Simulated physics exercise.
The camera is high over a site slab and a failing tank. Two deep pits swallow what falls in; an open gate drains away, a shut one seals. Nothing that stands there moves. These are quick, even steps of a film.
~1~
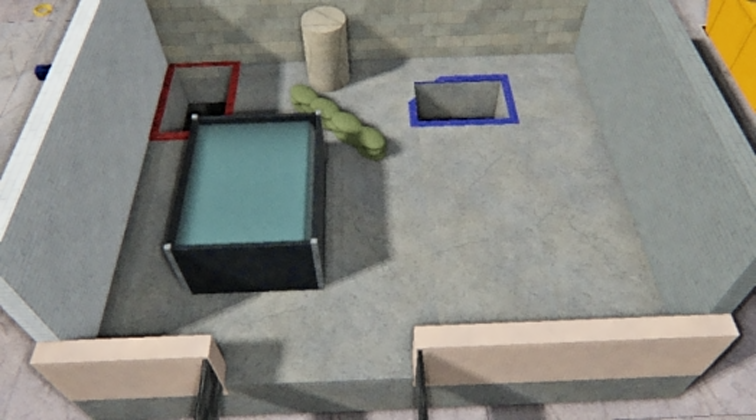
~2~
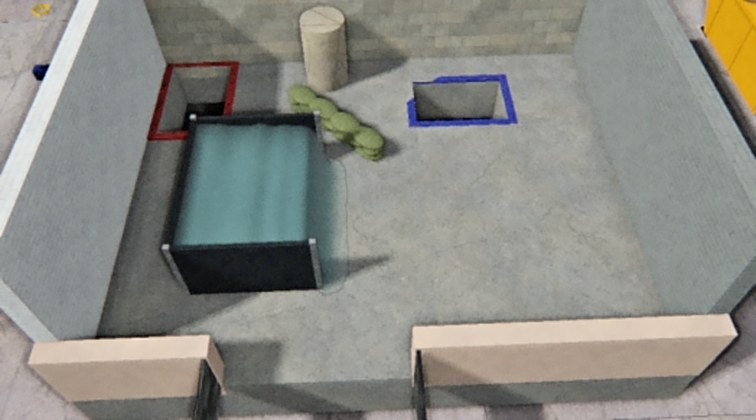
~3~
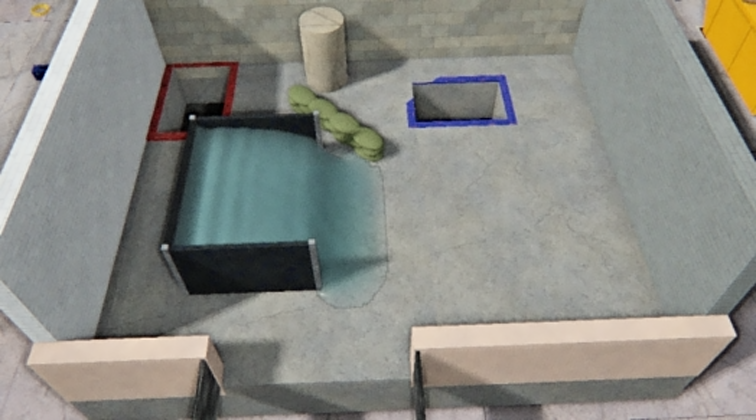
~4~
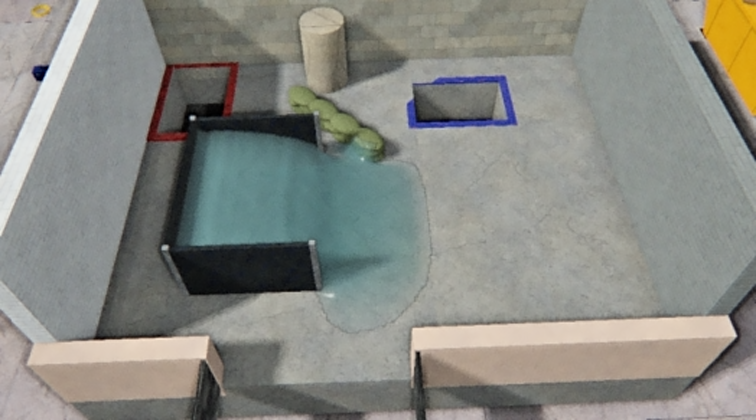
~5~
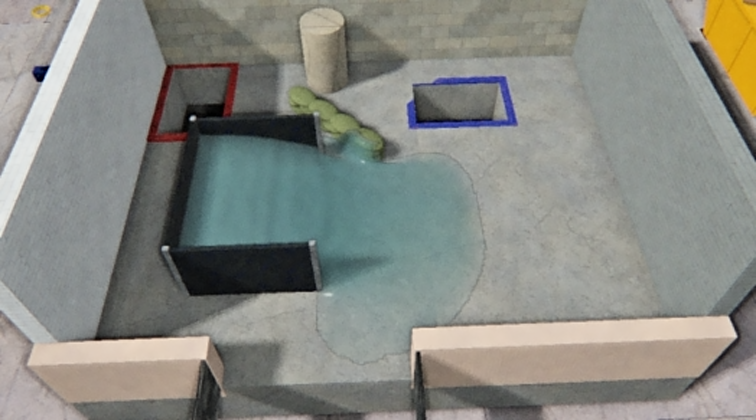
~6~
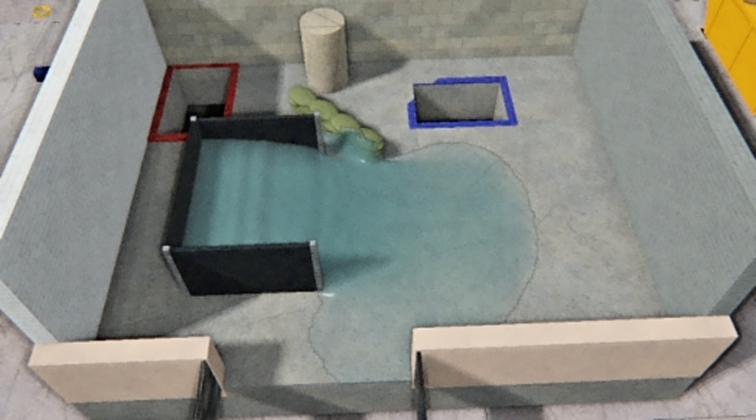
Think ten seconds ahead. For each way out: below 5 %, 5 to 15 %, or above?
In the end: The gate takes from 5 to 15 %; the blue pit takes above 15 %; the red pit takes not even 5 %.
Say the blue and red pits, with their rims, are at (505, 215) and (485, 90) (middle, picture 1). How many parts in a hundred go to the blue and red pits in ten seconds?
Roughly, in per cent: Blue 55, red 10.
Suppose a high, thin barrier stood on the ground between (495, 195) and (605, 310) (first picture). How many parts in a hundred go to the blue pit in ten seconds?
In per cent: Blue 40.
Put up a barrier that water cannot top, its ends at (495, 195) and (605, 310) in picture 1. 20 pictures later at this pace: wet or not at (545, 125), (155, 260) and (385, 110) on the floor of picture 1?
One after the other: Flooded, clear, not flooded.
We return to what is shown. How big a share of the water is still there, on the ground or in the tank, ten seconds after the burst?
Close to 52 %.
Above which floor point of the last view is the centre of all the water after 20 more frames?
Close to (491, 209).
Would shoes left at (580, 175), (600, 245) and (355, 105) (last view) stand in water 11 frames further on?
In turn: Under water, covered, not flooded.
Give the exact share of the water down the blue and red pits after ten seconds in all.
Roughly 38 per cent, then 2 per cent.
A moment on, water covers 50 % of the floor; the gate 1 %, the blue pit 0 %, the red pit 0 %.
Next, water covers 60 % of the floor; the gate 1 %, the blue pit 1 %, the red pit 0 %.
Then, water covers 65 % of the floor; the gate 1 %, the blue pit 3 %, the red pit 1 %.
Later, water covers 90 % of the floor; the gate 4 %, the blue pit 20 %, the red pit 1 %.
In the end, water covers 95 % of the floor; the gate 9 %, the blue pit 37 %, the red pit 1 %.
